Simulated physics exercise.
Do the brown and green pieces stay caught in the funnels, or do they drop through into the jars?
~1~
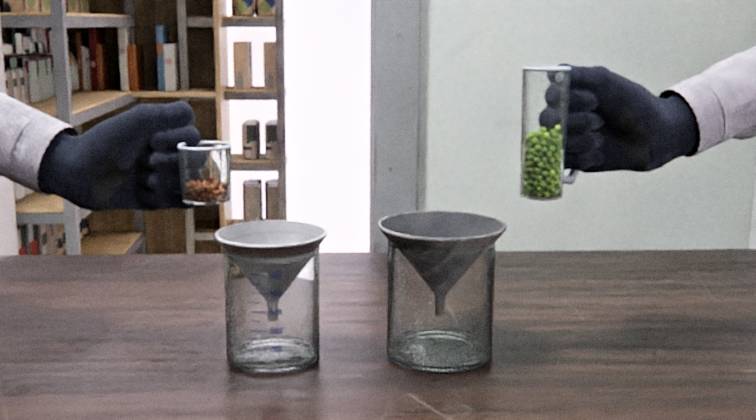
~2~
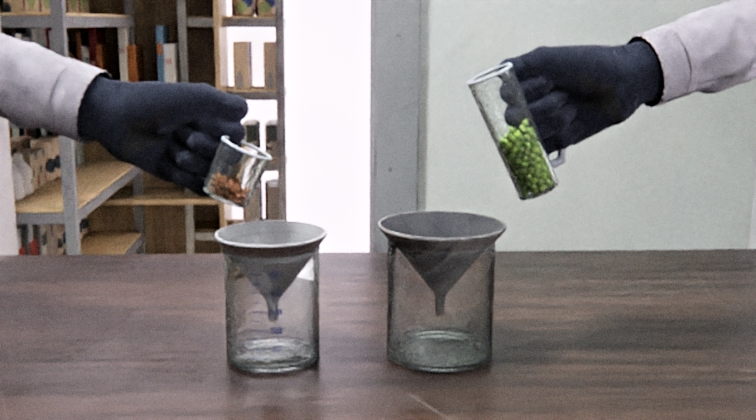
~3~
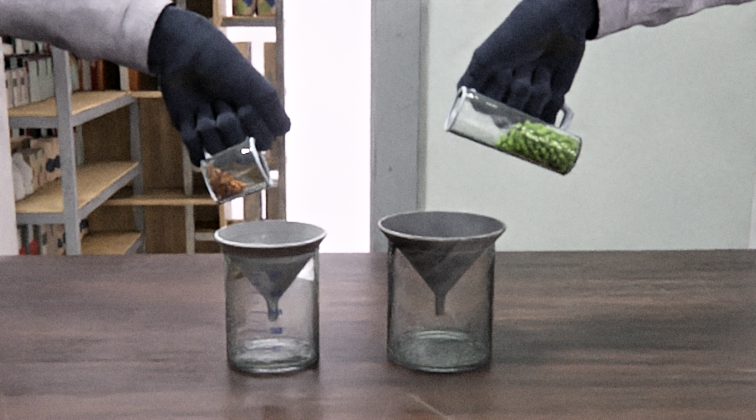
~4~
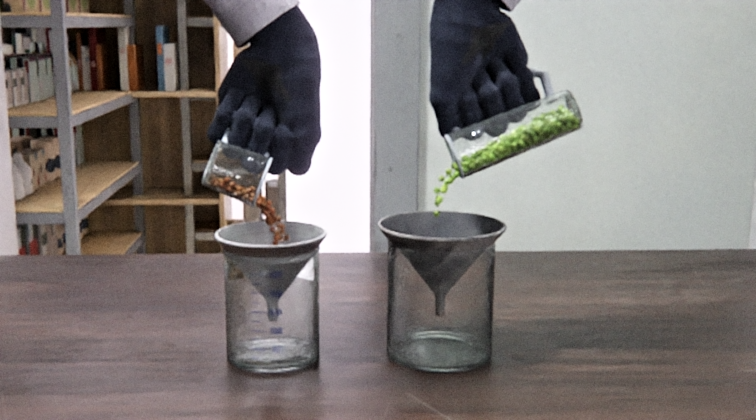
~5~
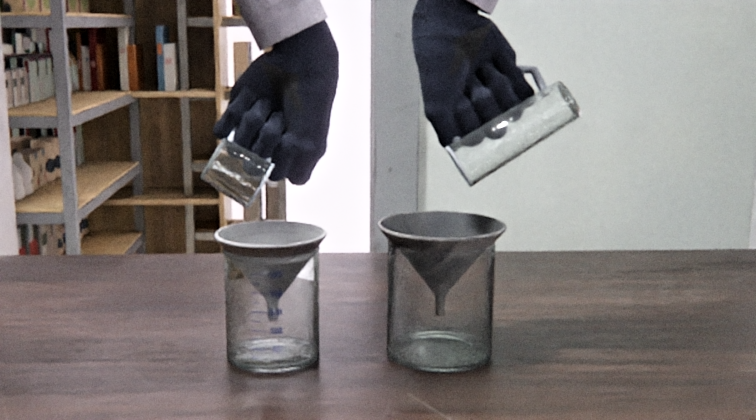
They stay caught in both funnels. The cups end up empty, yet the jars below on the left and right have nothing in them.
